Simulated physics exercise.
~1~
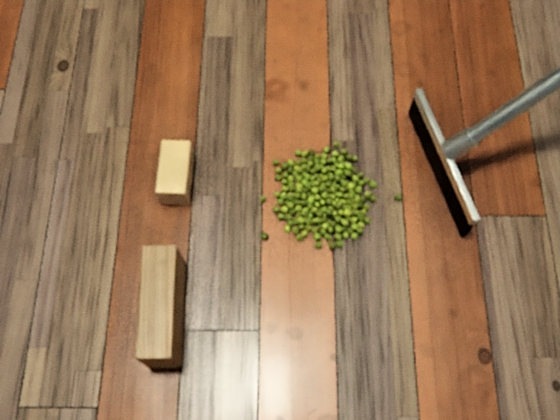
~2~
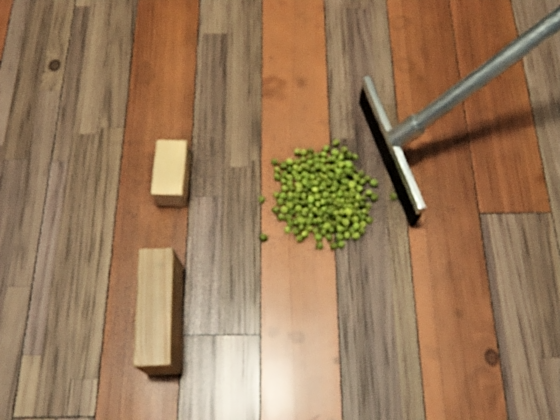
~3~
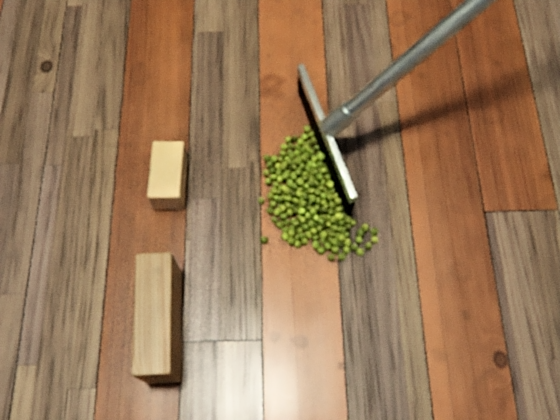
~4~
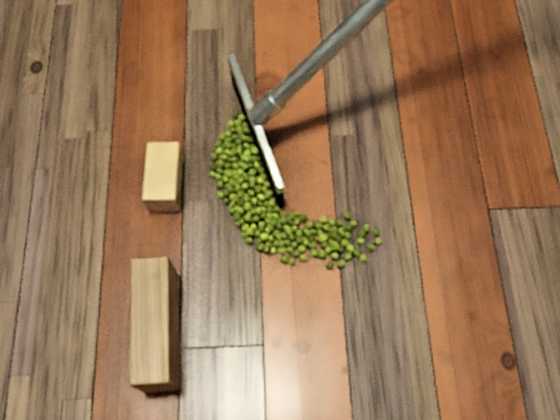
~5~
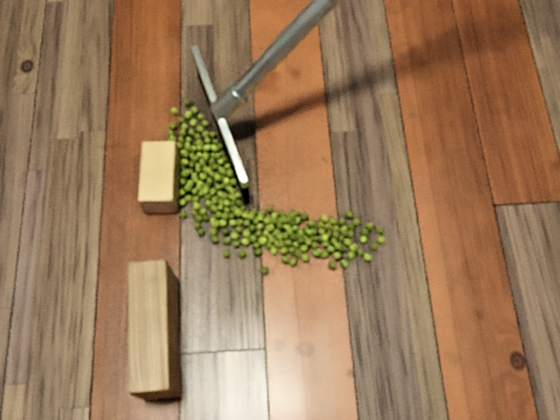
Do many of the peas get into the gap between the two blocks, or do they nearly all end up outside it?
They nearly all end up outside the gap. Most are bunched or strung out to the right of the blocks when the squeegee stops.
